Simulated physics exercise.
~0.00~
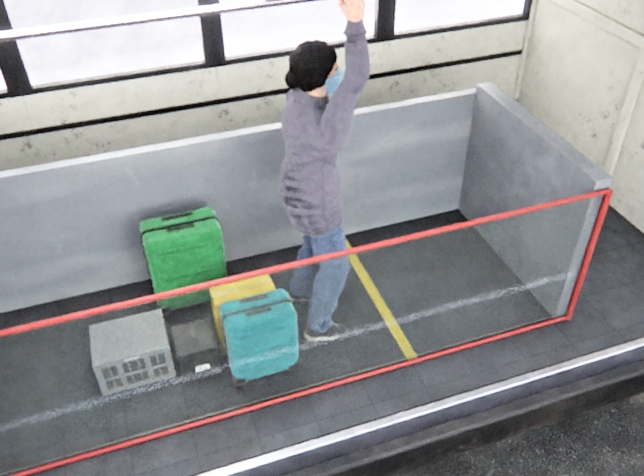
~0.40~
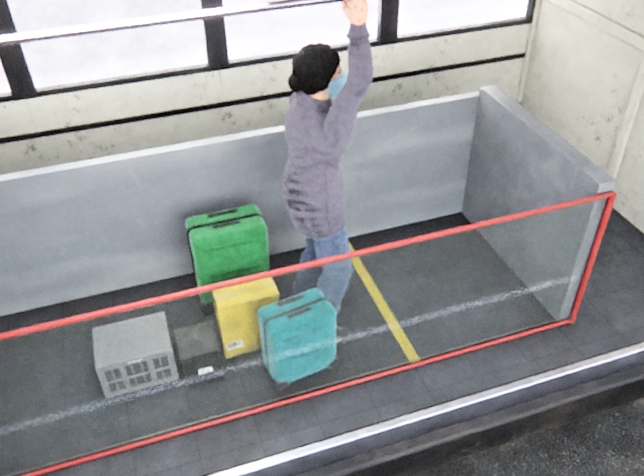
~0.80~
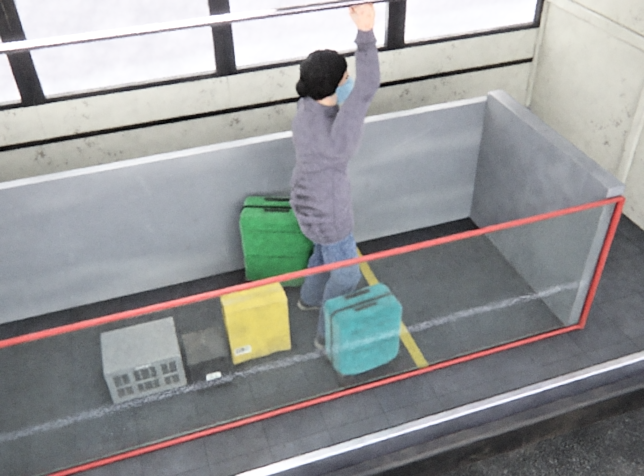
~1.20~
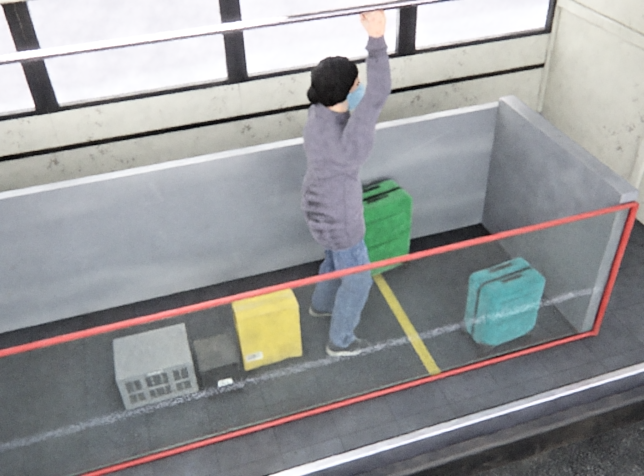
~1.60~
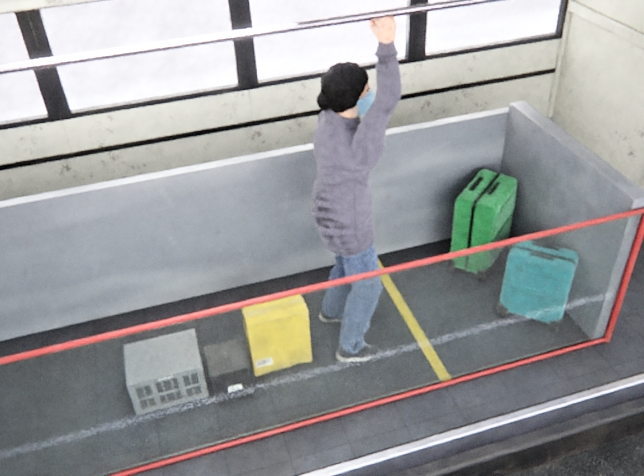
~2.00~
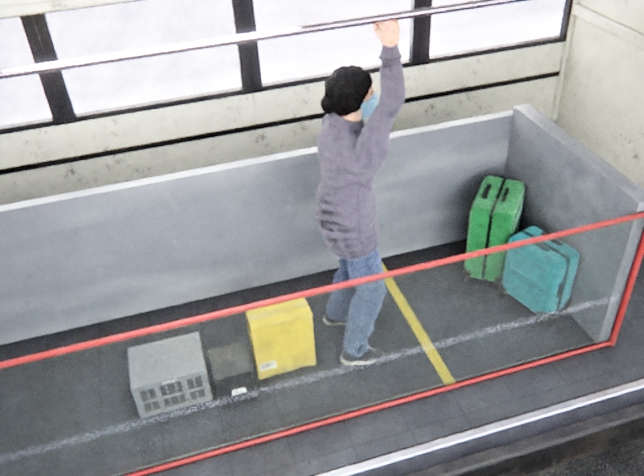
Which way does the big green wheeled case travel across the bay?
The big green wheeled case rolls to the right, passing behind the standing person and ending up near the wall at the right end of the bay.
